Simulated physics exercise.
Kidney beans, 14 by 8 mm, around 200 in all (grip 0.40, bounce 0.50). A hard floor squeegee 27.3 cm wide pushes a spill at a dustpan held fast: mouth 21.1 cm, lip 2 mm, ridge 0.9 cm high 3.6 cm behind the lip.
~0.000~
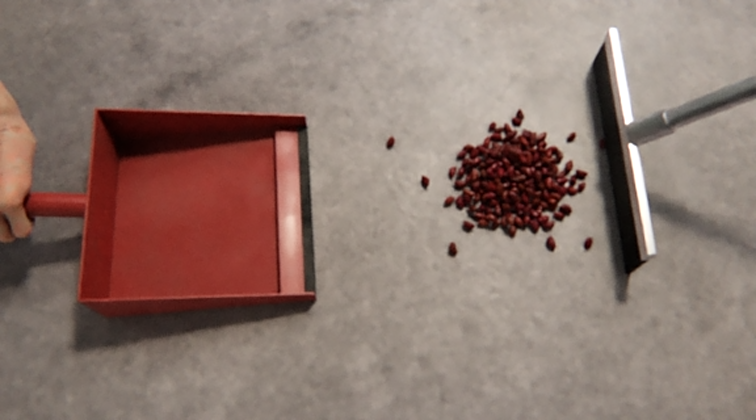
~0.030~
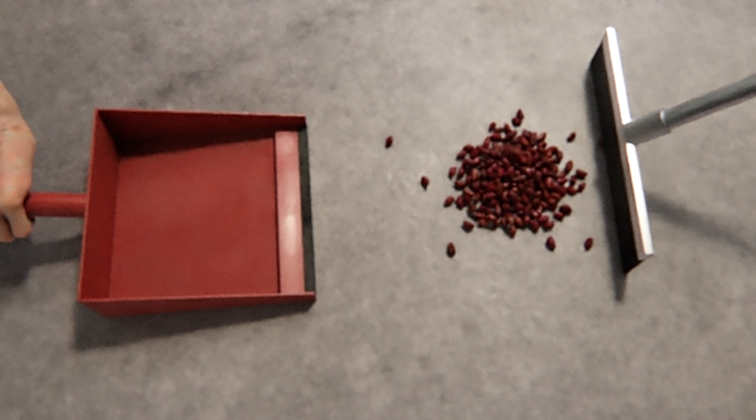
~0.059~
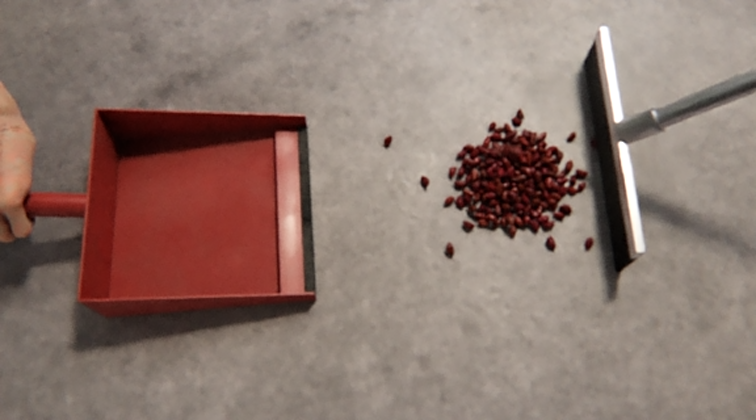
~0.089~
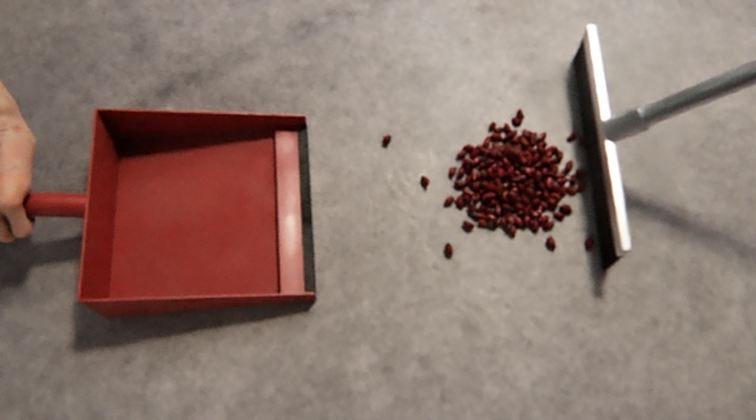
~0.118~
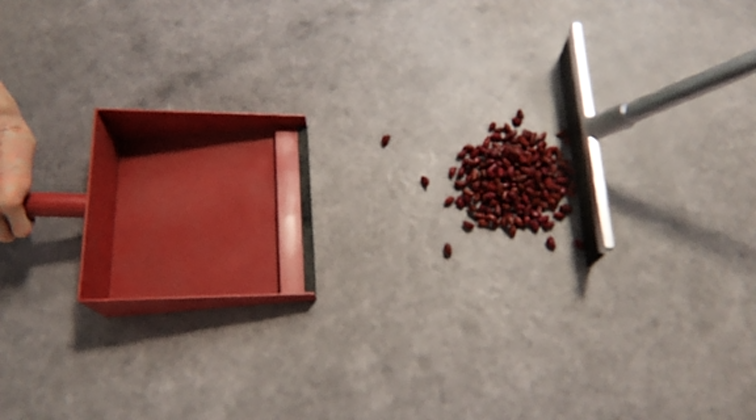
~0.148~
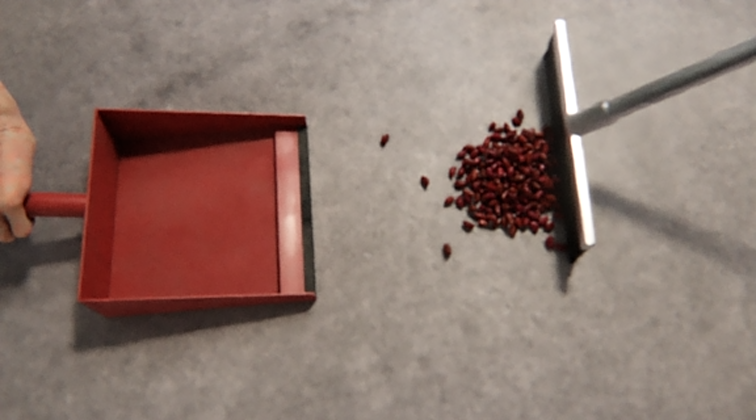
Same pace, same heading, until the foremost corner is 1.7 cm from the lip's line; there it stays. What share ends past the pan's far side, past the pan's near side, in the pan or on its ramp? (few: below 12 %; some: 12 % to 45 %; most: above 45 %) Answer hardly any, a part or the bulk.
Past the pan's far side: A part; past the pan's near side: Hardly any; in the pan or on its ramp: A part.
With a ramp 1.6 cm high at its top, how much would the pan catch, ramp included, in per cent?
Then about 35 per cent.
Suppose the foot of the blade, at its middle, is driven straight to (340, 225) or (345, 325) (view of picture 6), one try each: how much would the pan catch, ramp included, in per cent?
Some 40 and 15 per cent.
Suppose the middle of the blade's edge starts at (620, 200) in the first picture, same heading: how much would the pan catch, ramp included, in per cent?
Some 40 per cent.
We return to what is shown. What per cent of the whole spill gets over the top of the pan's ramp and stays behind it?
About 15 per cent.
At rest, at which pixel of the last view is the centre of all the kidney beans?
Near (300, 159).
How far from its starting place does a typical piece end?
Some 26 cm.
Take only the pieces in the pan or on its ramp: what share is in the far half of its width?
Some 80 per cent.
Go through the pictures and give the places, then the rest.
Blade from (647, 255) to (610, 38), moved 0.0 cm, 0 of the pieces shifted so far; middle of the pieces at (512, 176); pan at (195, 217), in the first frame.
Blade from (644, 255) to (607, 37), moved 0.3 cm, 0 of the pieces shifted so far; middle of the pieces at (512, 176), in the second frame.
Blade from (636, 253) to (601, 36), moved 1.1 cm, 2 of the pieces shifted so far; middle of the pieces at (512, 176), in the third frame.
Blade from (623, 251) to (589, 34), moved 2.5 cm, 3 of the pieces shifted so far; middle of the pieces at (512, 176), in the fourth frame.
Blade from (605, 248) to (574, 32), moved 4.2 cm, 9 of the pieces shifted so far; middle of the pieces at (512, 176), in the fifth frame.
Blade from (587, 245) to (558, 30), moved 6.1 cm, 57 of the pieces shifted so far; middle of the pieces at (511, 177); pan at (195, 217). The blade's pace is about 0.62 m/s, heading 15 degrees away from the viewer's side, in the sixth frame.
After 0.37 s, middle of the blade 16 cm from the lip; 0 % over the lip, far side 10 %, near side 0 %.
Then, at 0.52 s, middle of the blade 7 cm from the lip; 0 % over the lip, far side 20 %, near side 0 %.
After 0.79 s, middle of the blade 3 cm from the lip; 40 % over the lip, far side 25 %, near side 5 %.
At rest (2.9 s), far side 25 %, near side 5 %, pan 40 %, in front of the lip or behind the blade 35 %.
